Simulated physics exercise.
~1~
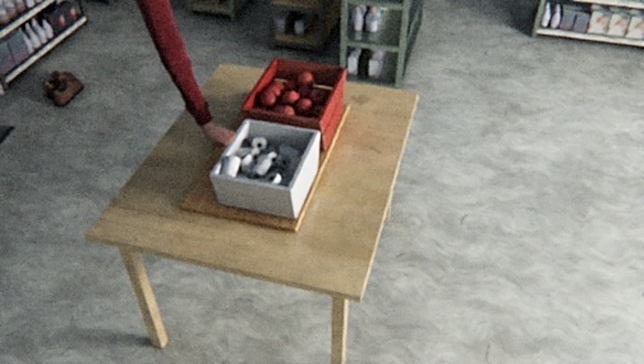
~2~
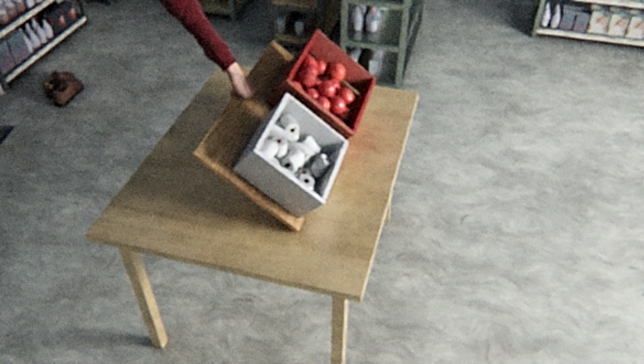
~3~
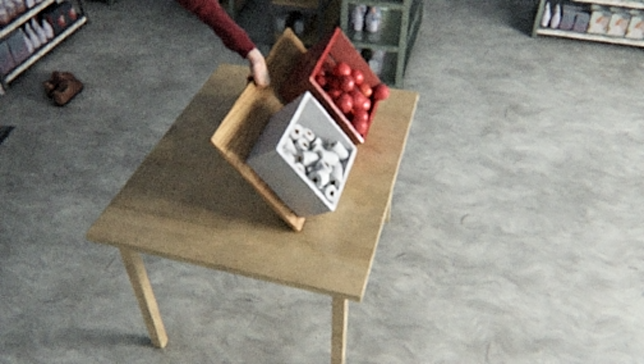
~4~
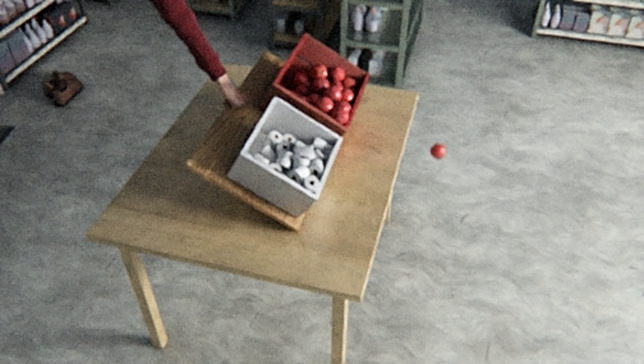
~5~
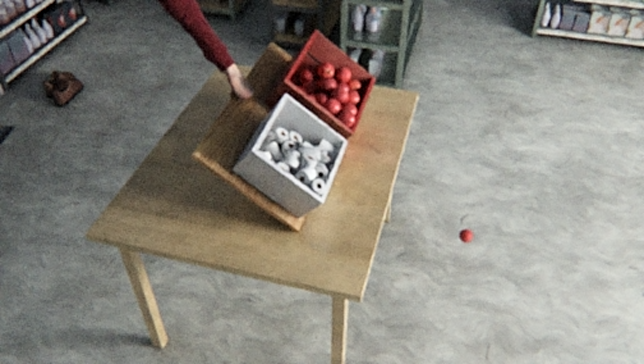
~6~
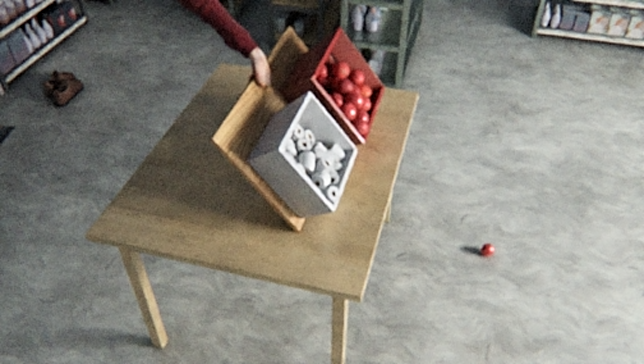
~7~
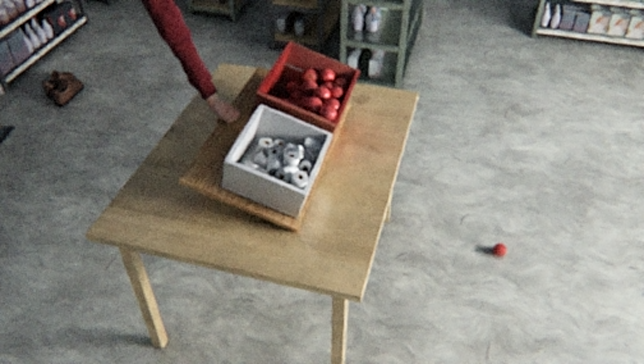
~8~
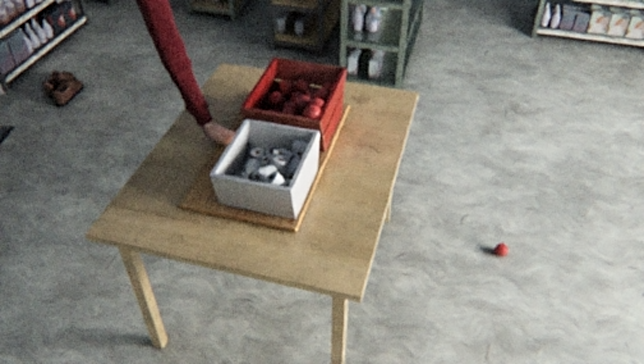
A red crate of tomatoes and a white crate of paper rolls sit on a plywood board atop a wooden table, seen from above in a grey-floored room with shelves along the back. A red-sleeved arm lifts the board's left side, tipping both crates steeply to the right. As the board drops partway, a single tomato is out beyond the table's right side, falling to the floor. The hand raises the board steeply again while the tomato rolls a little farther right. Finally the board is lowered flat, the other tomatoes and the rolls still in their crates, the stray tomato resting on the floor.
